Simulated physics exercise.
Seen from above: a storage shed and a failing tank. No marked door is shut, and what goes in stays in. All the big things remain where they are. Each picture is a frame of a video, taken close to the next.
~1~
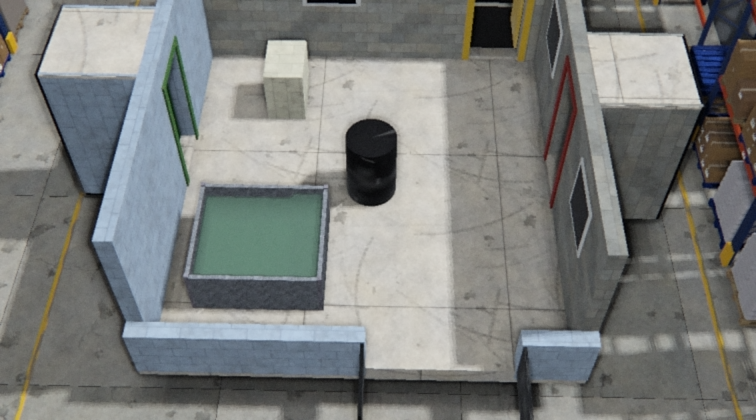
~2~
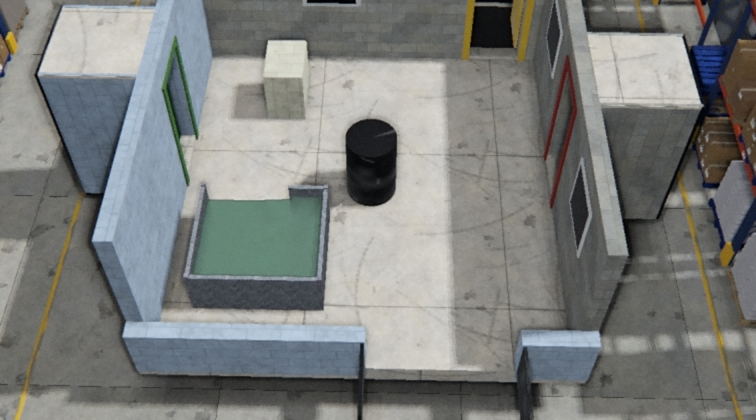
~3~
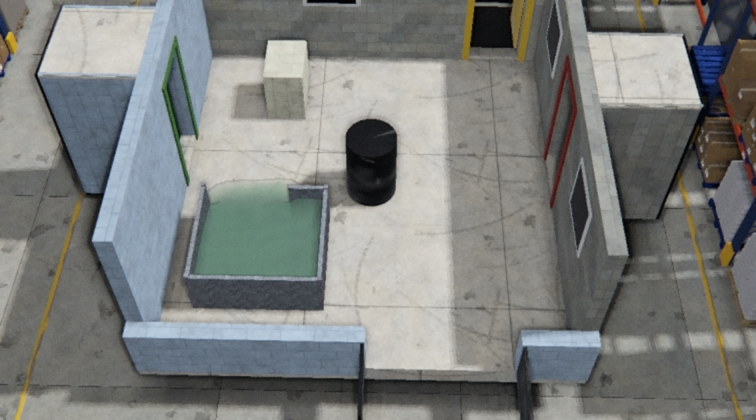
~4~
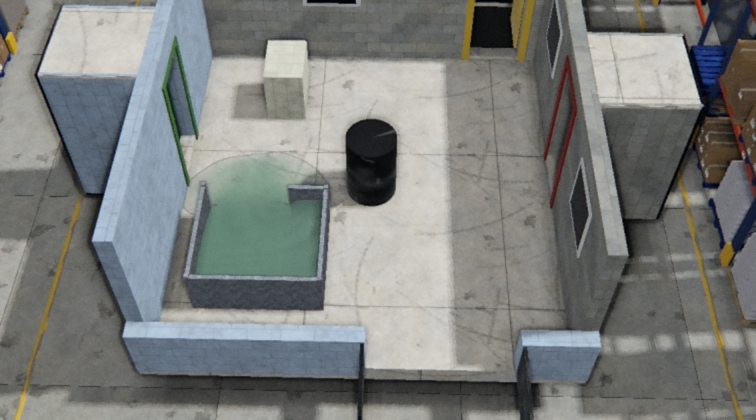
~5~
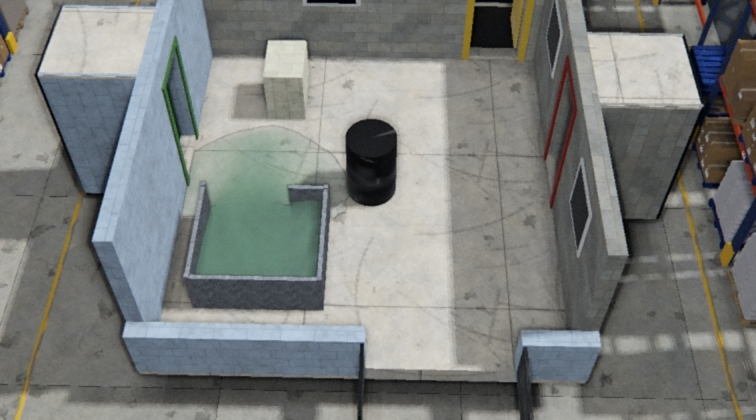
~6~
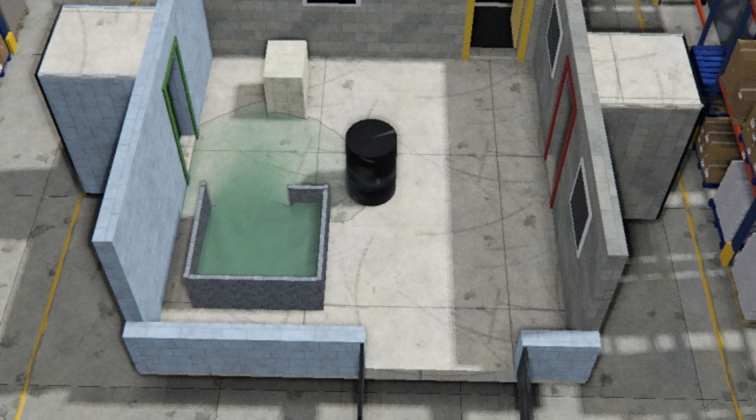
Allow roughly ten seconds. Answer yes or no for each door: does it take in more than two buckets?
Red door: No; green door: Yes; yellow door: Yes.
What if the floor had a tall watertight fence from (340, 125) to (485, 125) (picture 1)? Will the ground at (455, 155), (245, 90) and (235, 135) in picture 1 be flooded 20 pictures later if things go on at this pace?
Listed order: Swamped, swamped, swamped.
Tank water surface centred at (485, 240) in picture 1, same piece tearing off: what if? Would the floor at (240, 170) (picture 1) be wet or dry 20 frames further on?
Answer: Spared.
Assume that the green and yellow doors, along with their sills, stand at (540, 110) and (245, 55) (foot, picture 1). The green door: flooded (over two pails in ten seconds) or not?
Looking at it, the green one doesn't reach that level.
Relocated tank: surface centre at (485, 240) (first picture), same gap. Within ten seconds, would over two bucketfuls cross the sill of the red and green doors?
Red falls short of it, then green falls short of it.
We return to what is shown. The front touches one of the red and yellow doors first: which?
That would be the yellow one.
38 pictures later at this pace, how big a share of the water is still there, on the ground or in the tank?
About 94 %.
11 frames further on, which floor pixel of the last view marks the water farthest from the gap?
The front should reach about (468, 59).
A moment on, water covers 30 % of the floor; the red door not reached, the green door under two buckets in, the yellow door not reached.
Next, water covers 35 % of the floor; the red door not reached, the green door over two buckets in, the yellow door not reached.
Then, water covers 50 % of the floor; the red door not reached, the green door over two buckets in, the yellow door wet at the sill, nothing in.
Later, water covers 70 % of the floor; the red door wet at the sill, nothing in, the green door over two buckets in, the yellow door over two buckets in.
In the end, water covers 95 % of the floor; the red door wet at the sill, nothing in, the green door over two buckets in, the yellow door far over two buckets in.
